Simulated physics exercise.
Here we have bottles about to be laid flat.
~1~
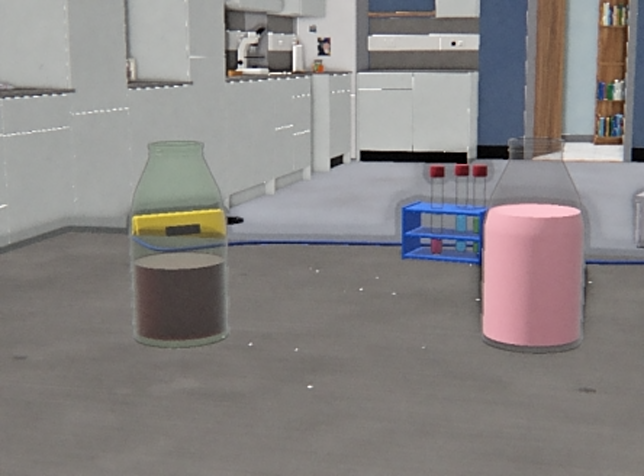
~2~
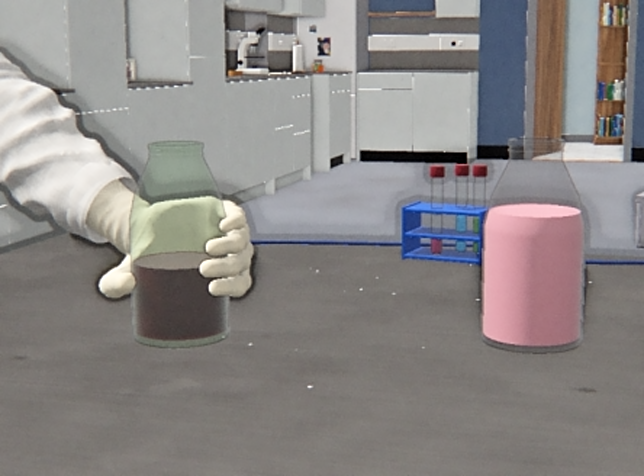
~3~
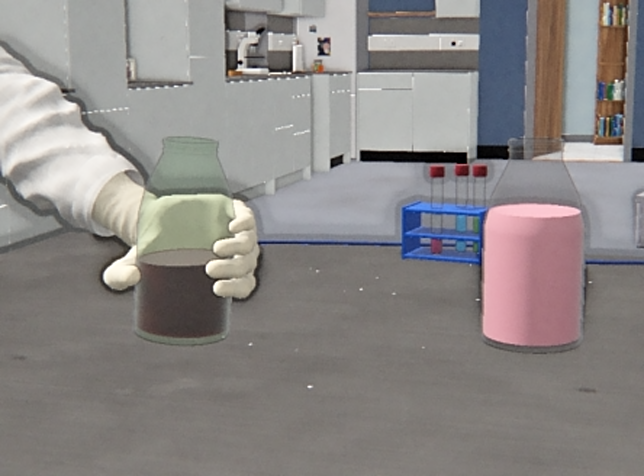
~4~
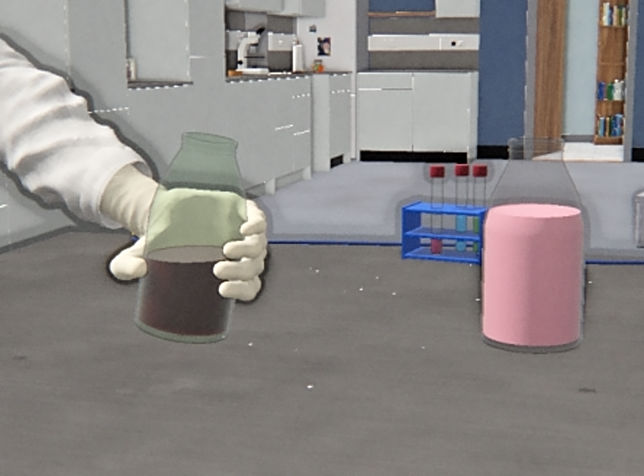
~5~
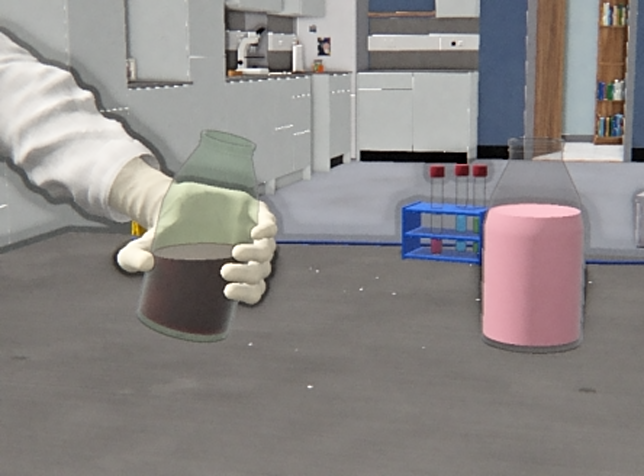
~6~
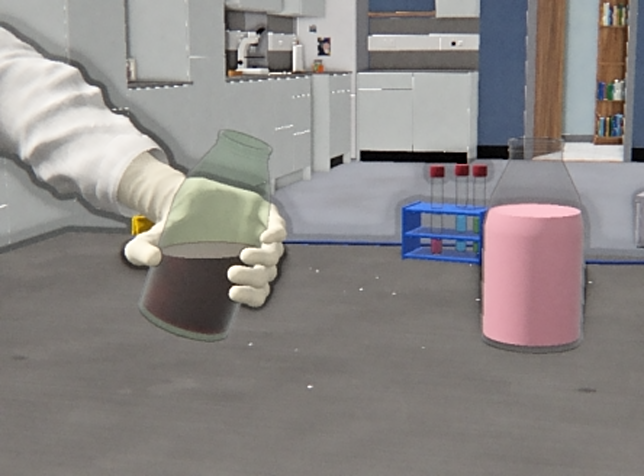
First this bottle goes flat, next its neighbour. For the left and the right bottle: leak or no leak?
Left: It lets some out. Right: It lets some out.
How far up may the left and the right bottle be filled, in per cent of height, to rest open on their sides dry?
In turn 16 and 18 per cent.
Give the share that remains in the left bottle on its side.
Roughly 45 per cent.
Shortly, the left bottle is nearly down; left bottle, no leak.
Then, the left bottle lies flat; left bottle, it leaks.
At the finish, both lie flat; left bottle, it leaks; right bottle, it leaks.
